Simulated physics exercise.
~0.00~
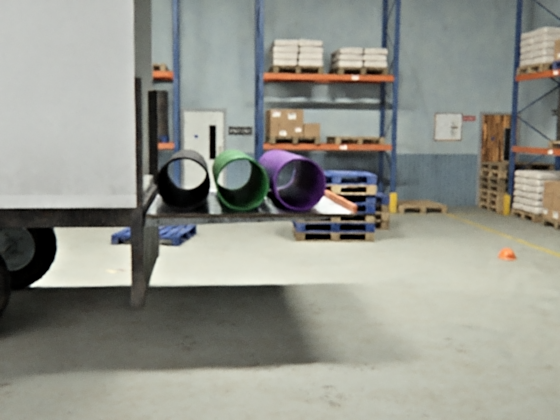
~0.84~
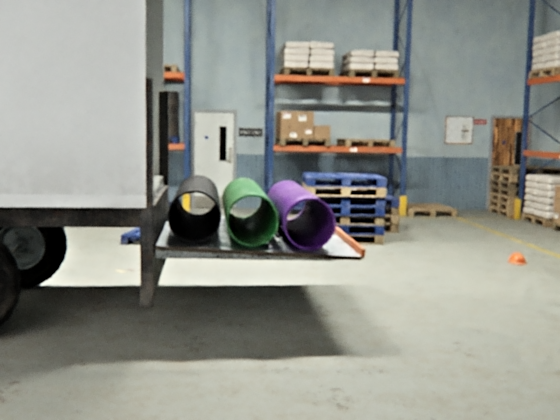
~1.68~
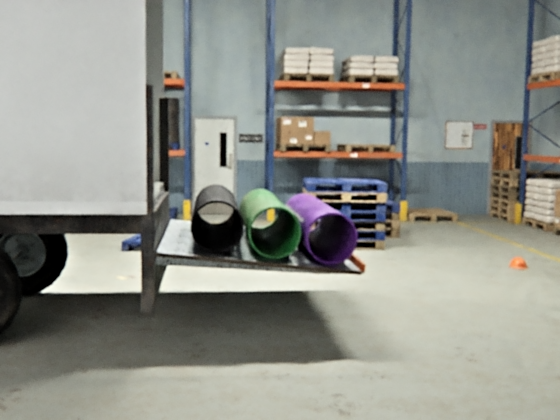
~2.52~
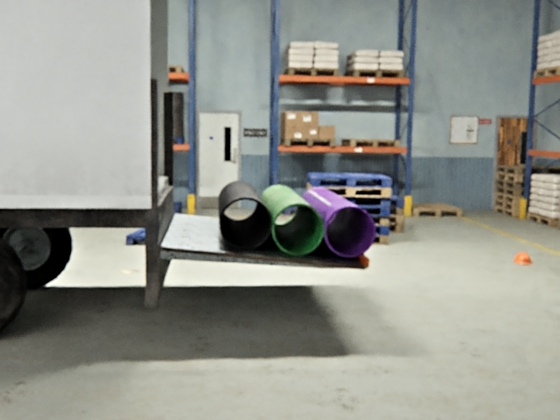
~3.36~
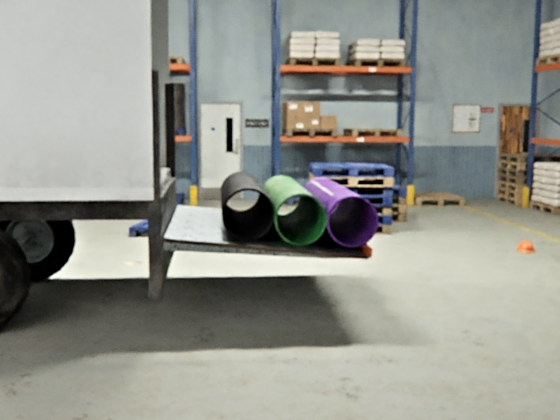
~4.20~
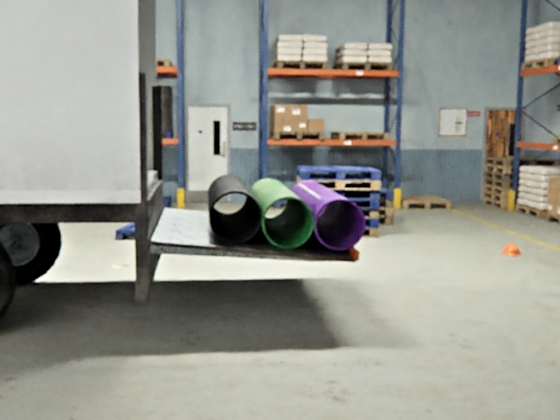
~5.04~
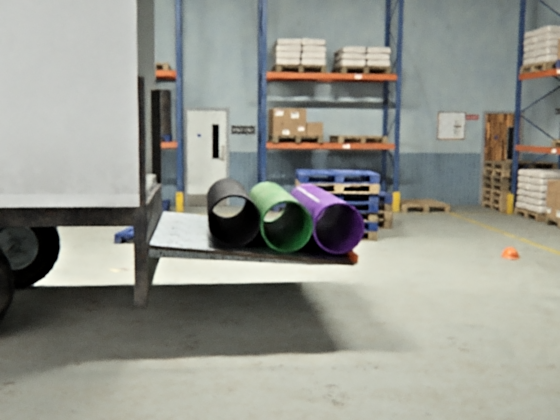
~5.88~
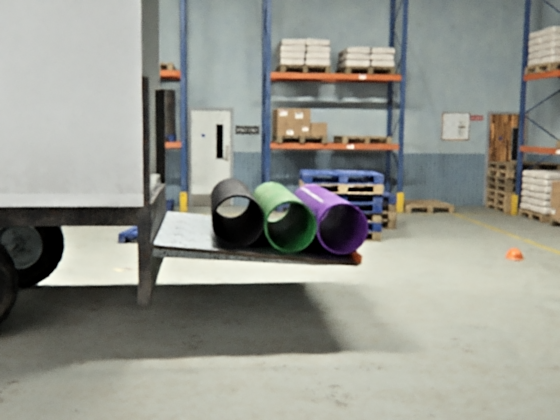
The lift platform at the back of a parked truck sank and tilted down towards its edge, and the black, green and purple pipes lying on it rolled right, then came to rest side by side near the edge, all still aboard.
